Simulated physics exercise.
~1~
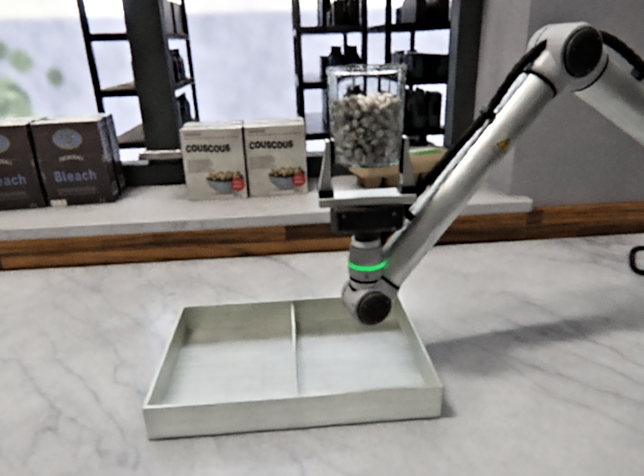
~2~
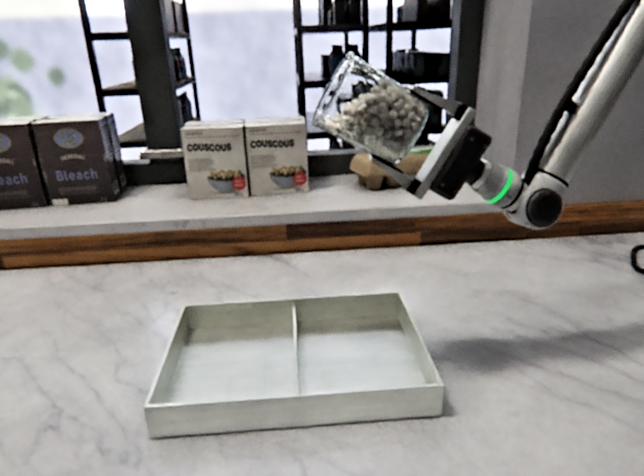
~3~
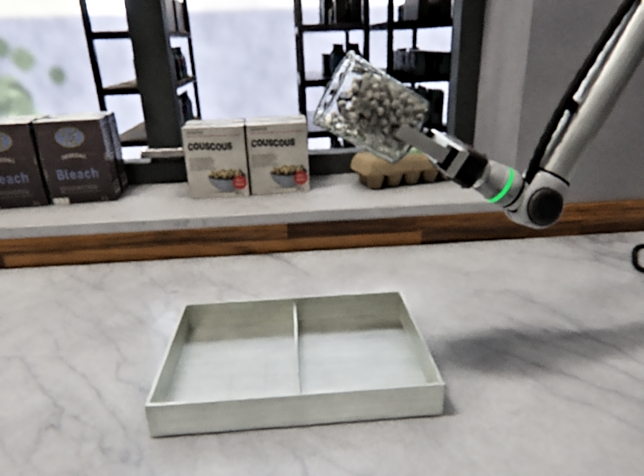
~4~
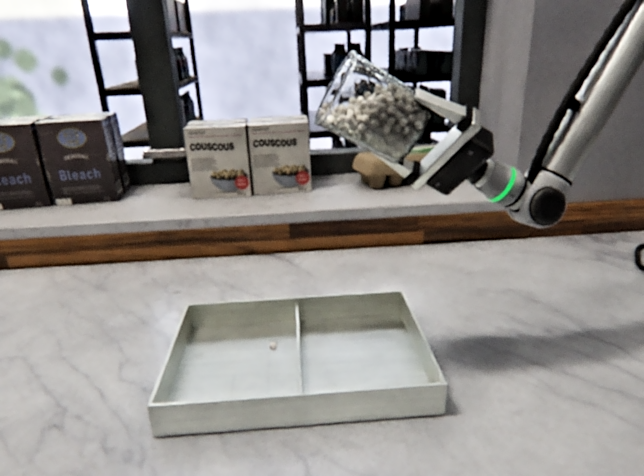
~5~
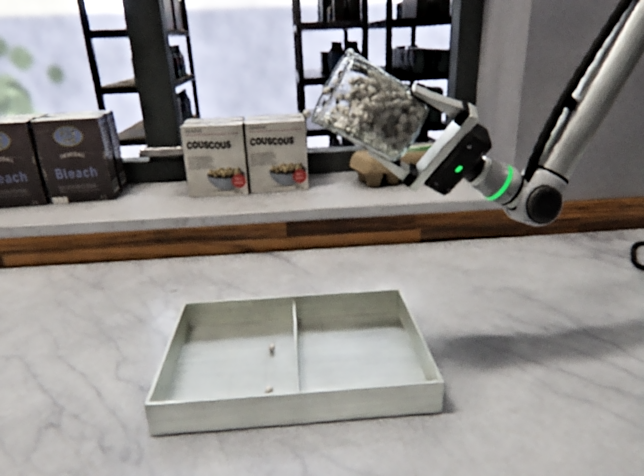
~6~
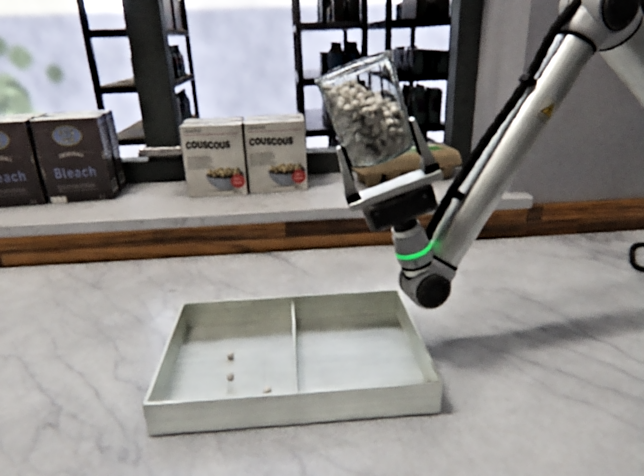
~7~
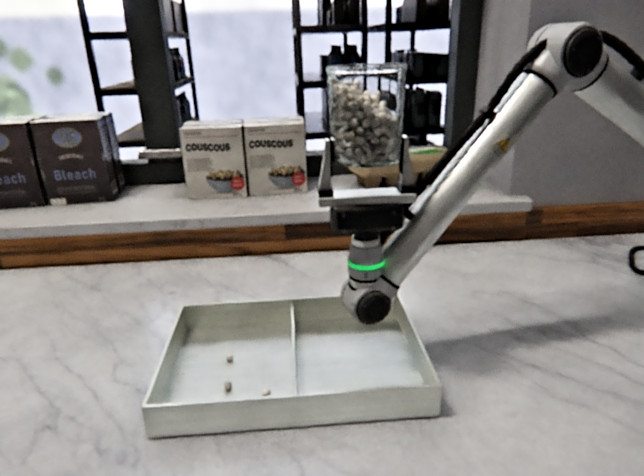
A grey robot arm with a glowing green ring holds a clear beaker of pale beads upright above a marbled counter, seen from the front and slightly above. Below sits an empty whitish tray split by a cross wall, while brown bleach boxes and white couscous boxes line a ledge behind, before dark shelving. The arm swings the beaker up and tips it steeply leftward, rolling it as it leans. A few beads drop into the tray's left part. The arm then brings the beaker upright again, still nearly full, leaving three beads lying in the left part.
